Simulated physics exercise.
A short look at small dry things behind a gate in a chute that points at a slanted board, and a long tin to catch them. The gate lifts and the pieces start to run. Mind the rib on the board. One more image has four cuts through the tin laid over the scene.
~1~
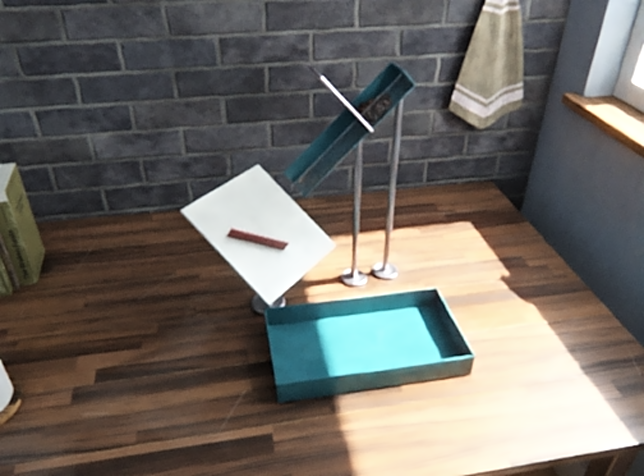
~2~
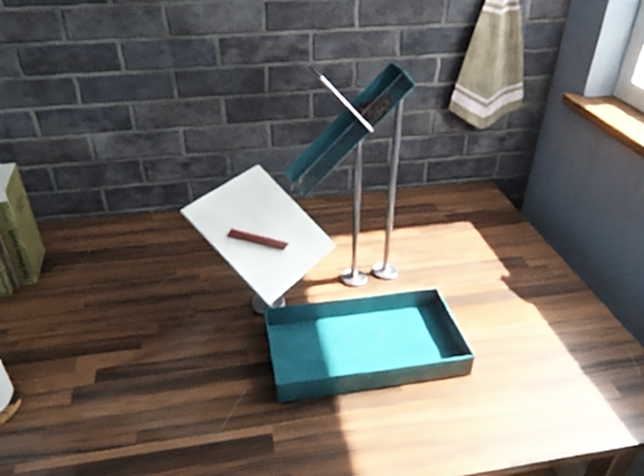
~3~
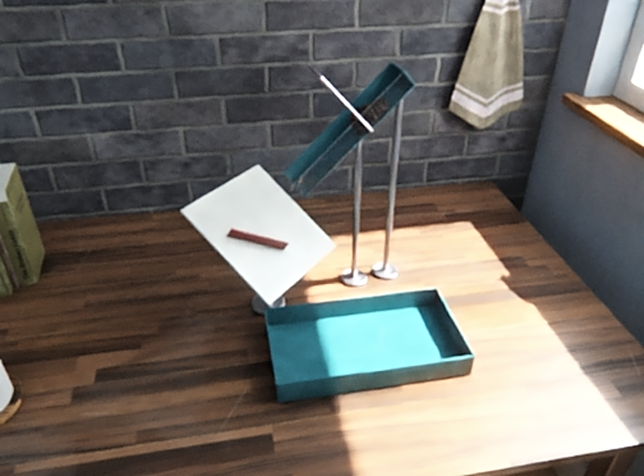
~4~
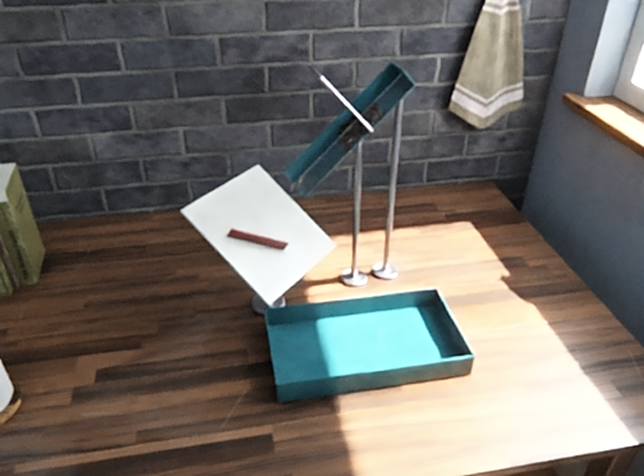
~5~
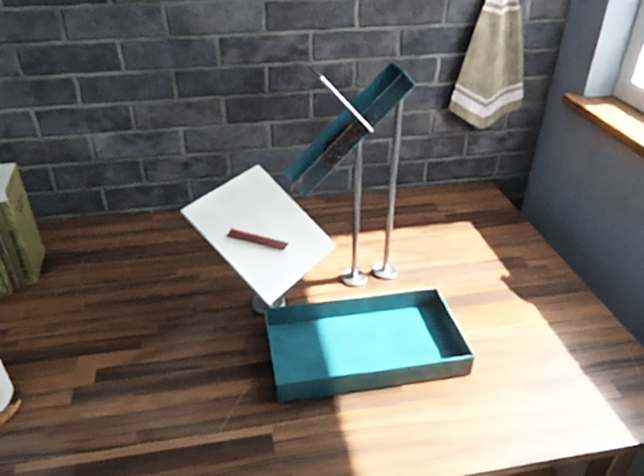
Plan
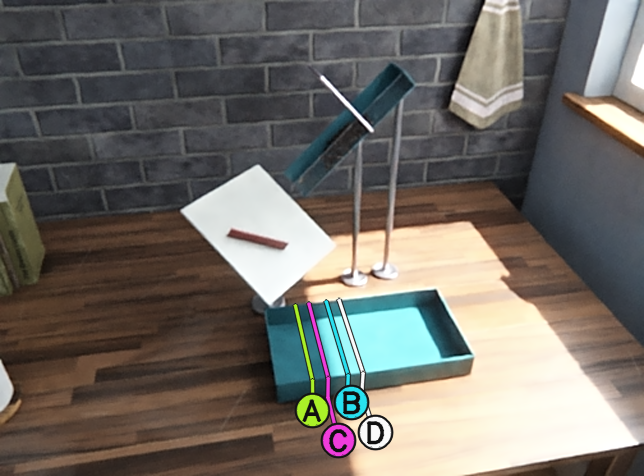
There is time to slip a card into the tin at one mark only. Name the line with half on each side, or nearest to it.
Use line D.
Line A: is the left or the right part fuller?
The right side.
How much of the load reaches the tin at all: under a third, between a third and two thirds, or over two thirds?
About that: Over two thirds.
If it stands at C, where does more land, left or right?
More lands on the right.
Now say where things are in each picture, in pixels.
In the first picture, load behind the gate (369, 110), allspice berries; lip of the chute (300, 191), sloping fairly steeply.
In the second picture, middle of the board (263, 229), tilted fairly steeply; middle of its low edge (305, 273); of its high edge (222, 186).
In the third picture, front corners of the tin (277, 384) and (475, 356), empty; front of the load (358, 134).
In the fourth picture, middle of the load (361, 127); its front (345, 148), roughly a third of the way to the lip; rib from (231, 229) to (289, 243).
In the fifth picture, middle of the load (350, 138); its front (327, 167), roughly two thirds of the way to the lip.
On the marked copy, line A crosses the front rim at (312, 379); line B crosses the front rim at (348, 374); line C crosses the front rim at (328, 377); line D crosses the front rim at (362, 372).
Choosing A, of what is caught, just a few on the left of the divider, almost all on the right.
Choosing B, of what is caught, about a tenth on the left of the divider, almost all on the right.
Choosing C, of what is caught, about a tenth on the left of the divider, almost all on the right.
Choosing D, of what is caught, roughly half on the left of the divider, roughly half on the right.
